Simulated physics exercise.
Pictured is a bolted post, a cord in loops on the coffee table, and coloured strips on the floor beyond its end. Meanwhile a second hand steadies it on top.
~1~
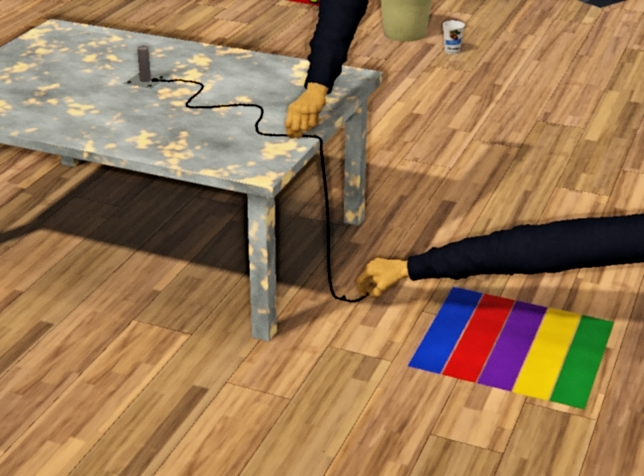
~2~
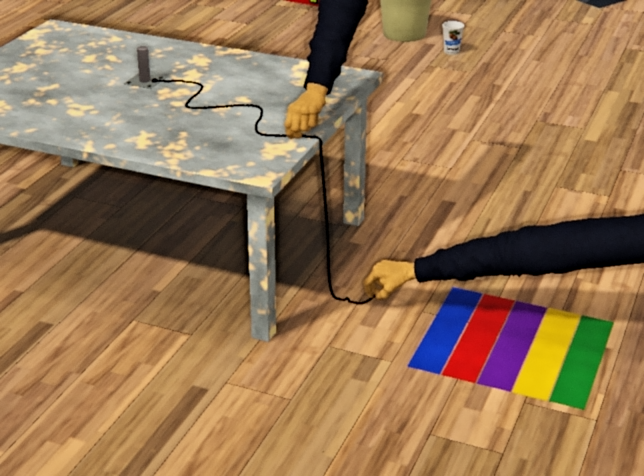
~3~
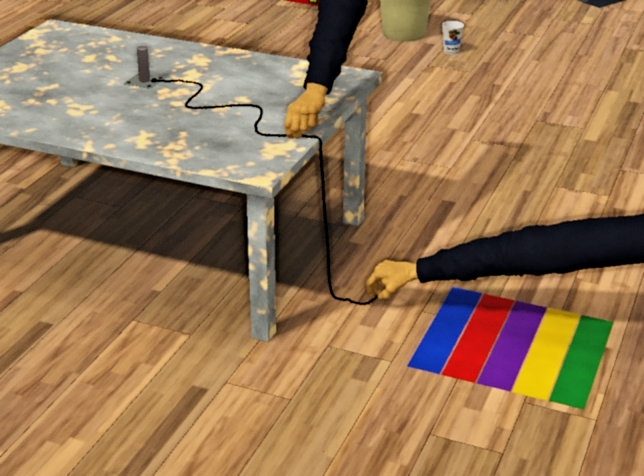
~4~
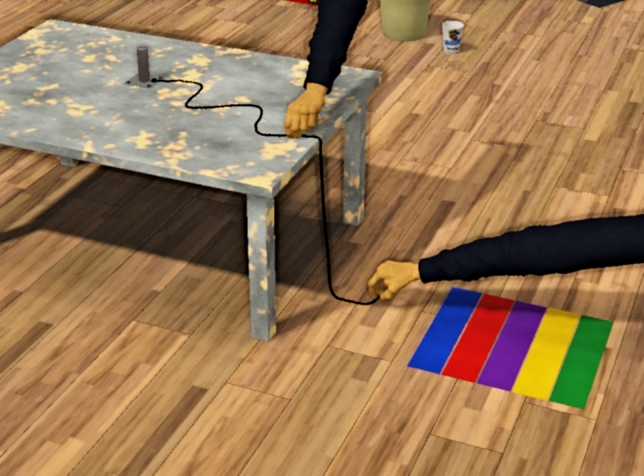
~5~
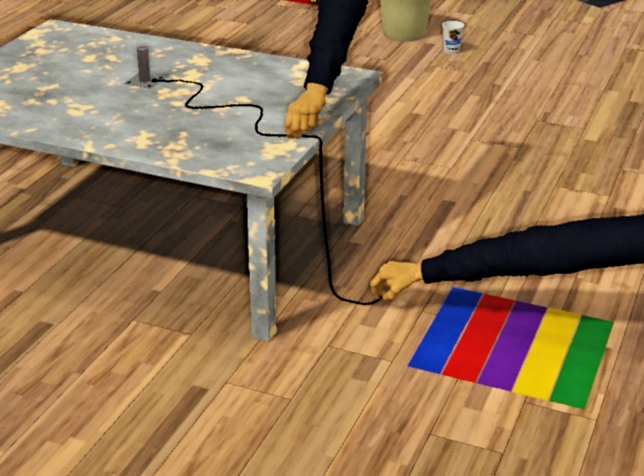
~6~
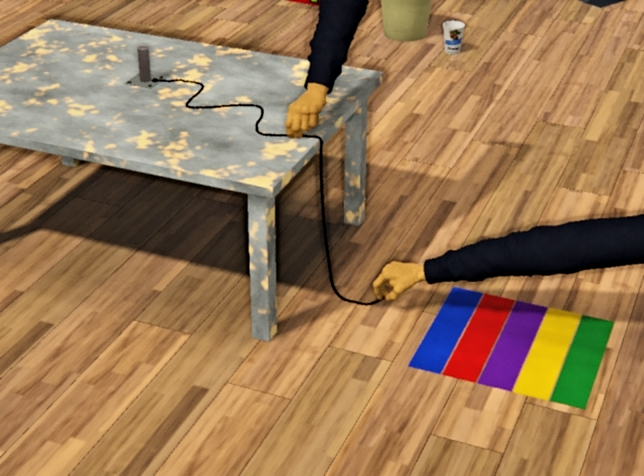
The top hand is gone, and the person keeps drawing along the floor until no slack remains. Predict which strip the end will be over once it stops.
I would say the green strip.
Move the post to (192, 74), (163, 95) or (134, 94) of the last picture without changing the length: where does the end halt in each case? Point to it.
Pixels, try by try: About (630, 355), (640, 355), (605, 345).
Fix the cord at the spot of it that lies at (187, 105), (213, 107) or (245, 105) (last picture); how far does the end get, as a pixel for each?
(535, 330), (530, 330), (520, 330).
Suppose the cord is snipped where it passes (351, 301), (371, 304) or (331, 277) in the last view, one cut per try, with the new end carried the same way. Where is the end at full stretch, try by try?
The places are (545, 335), (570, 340) and (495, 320).
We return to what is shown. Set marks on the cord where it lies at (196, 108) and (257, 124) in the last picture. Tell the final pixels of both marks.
Near (246, 109) and (334, 143).
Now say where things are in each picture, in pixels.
End (368, 294); blue (432, 354); red (466, 362); purple (501, 371); yellow (537, 379); green (573, 388), in the first frame.
End (375, 295); cord through (189, 82) (195, 108) (262, 114) (298, 136) (325, 202) (329, 275), in the second frame.
End (377, 296), in the third frame.
End (379, 296); cord through (188, 82) (195, 108) (262, 114) (297, 136) (323, 202) (329, 275), in the fourth frame.
End (381, 297), in the fifth frame.
End (384, 297); cord through (189, 82) (196, 108) (262, 114) (298, 136) (323, 202) (331, 275), in the sixth frame.
Soon after, end near (524, 329); over purple.
Then, end near (568, 339); over yellow.
At full stretch, end near (592, 344); over green. It halts on the green strip.
